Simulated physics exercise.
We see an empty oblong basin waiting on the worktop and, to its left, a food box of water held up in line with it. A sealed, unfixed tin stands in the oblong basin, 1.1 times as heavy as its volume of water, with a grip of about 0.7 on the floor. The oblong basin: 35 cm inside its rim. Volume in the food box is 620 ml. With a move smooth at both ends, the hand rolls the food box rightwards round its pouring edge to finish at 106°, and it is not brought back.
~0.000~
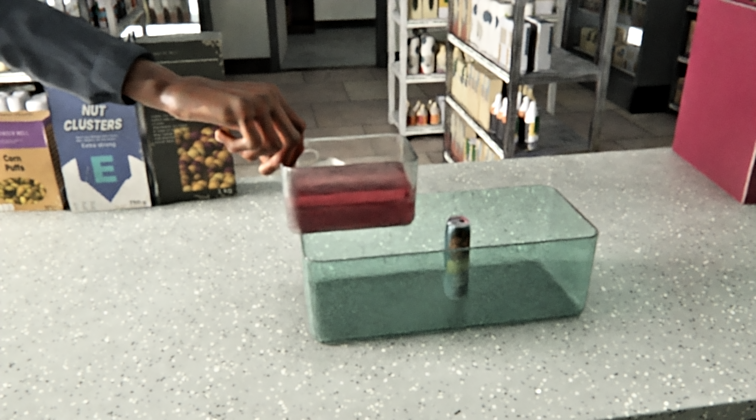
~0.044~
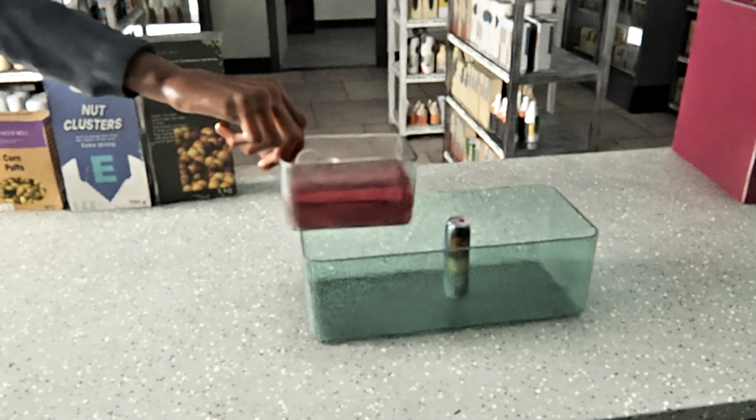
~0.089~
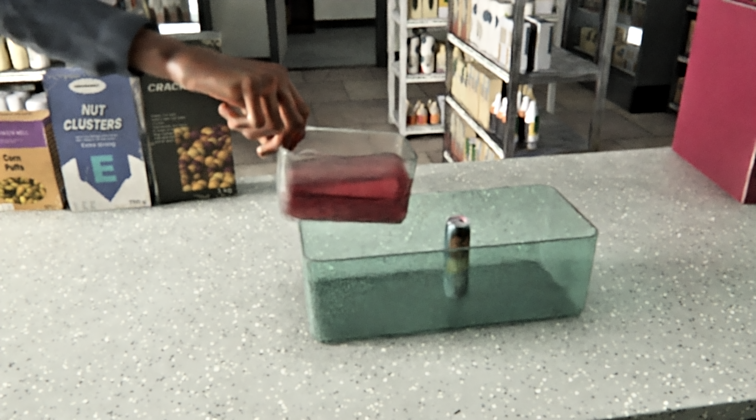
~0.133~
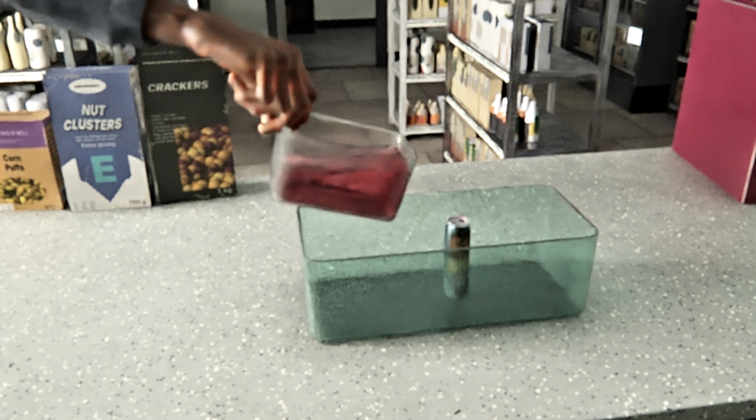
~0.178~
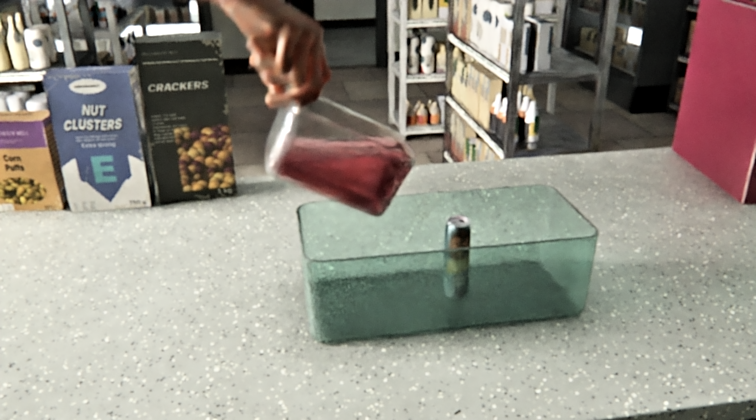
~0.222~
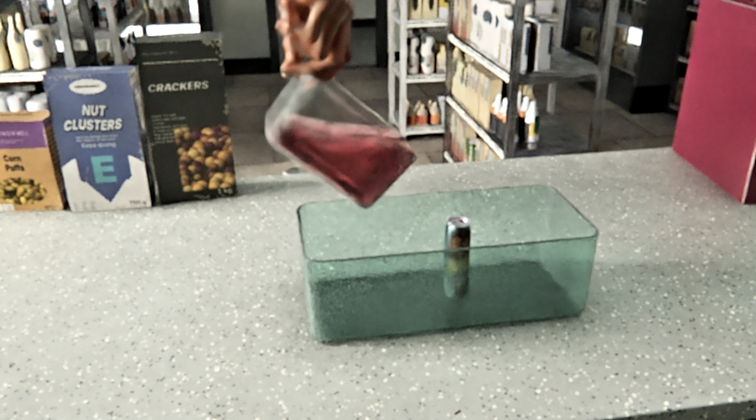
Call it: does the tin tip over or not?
It does not.
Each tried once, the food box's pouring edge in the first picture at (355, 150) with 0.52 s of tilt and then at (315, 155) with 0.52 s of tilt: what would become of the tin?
Trial 1 - tin tips; trial 2 - tin stays standing.
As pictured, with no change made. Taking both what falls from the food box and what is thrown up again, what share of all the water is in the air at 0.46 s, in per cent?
It comes to about 50 percent.
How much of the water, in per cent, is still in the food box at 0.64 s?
I'd estimate some 6 per cent.
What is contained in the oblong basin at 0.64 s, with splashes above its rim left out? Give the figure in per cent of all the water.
About 82 per cent.
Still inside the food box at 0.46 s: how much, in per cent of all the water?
Roughly 42 %.
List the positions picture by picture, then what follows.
In the first frame, tilt 0°; pouring edge (411, 148); surface from (285, 180) to (407, 171); the oblong basin's rim runs from (300, 232) to (575, 209); the tin's top is at (458, 224).
In the second frame, tilt 2°; pouring edge (411, 148); surface from (284, 179) to (406, 168).
In the third frame, tilt 7°; pouring edge (410, 148); surface from (280, 174) to (405, 162).
In the fourth frame, tilt 16°; pouring edge (410, 148); surface from (275, 163) to (404, 155).
In the fifth frame, tilt 28°; pouring edge (409, 149); surface from (270, 144) to (404, 146).
In the sixth frame, tilt 41°; pouring edge (409, 149); surface from (269, 119) to (406, 139).
By 0.46 s the tilt is 103° and 42 per cent is still to pour; the tin stands where it began.
By 0.64 s the tilt is 106° and 6 per cent is still to pour; the tin stands where it began.
By 0.82 s the tilt is 106° and 0 per cent is still to pour; the tin stands where it began.
By 1.02 s the tilt is 106° and 0 per cent is still to pour; the tin stands where it began.
At rest the tin stands where it began.
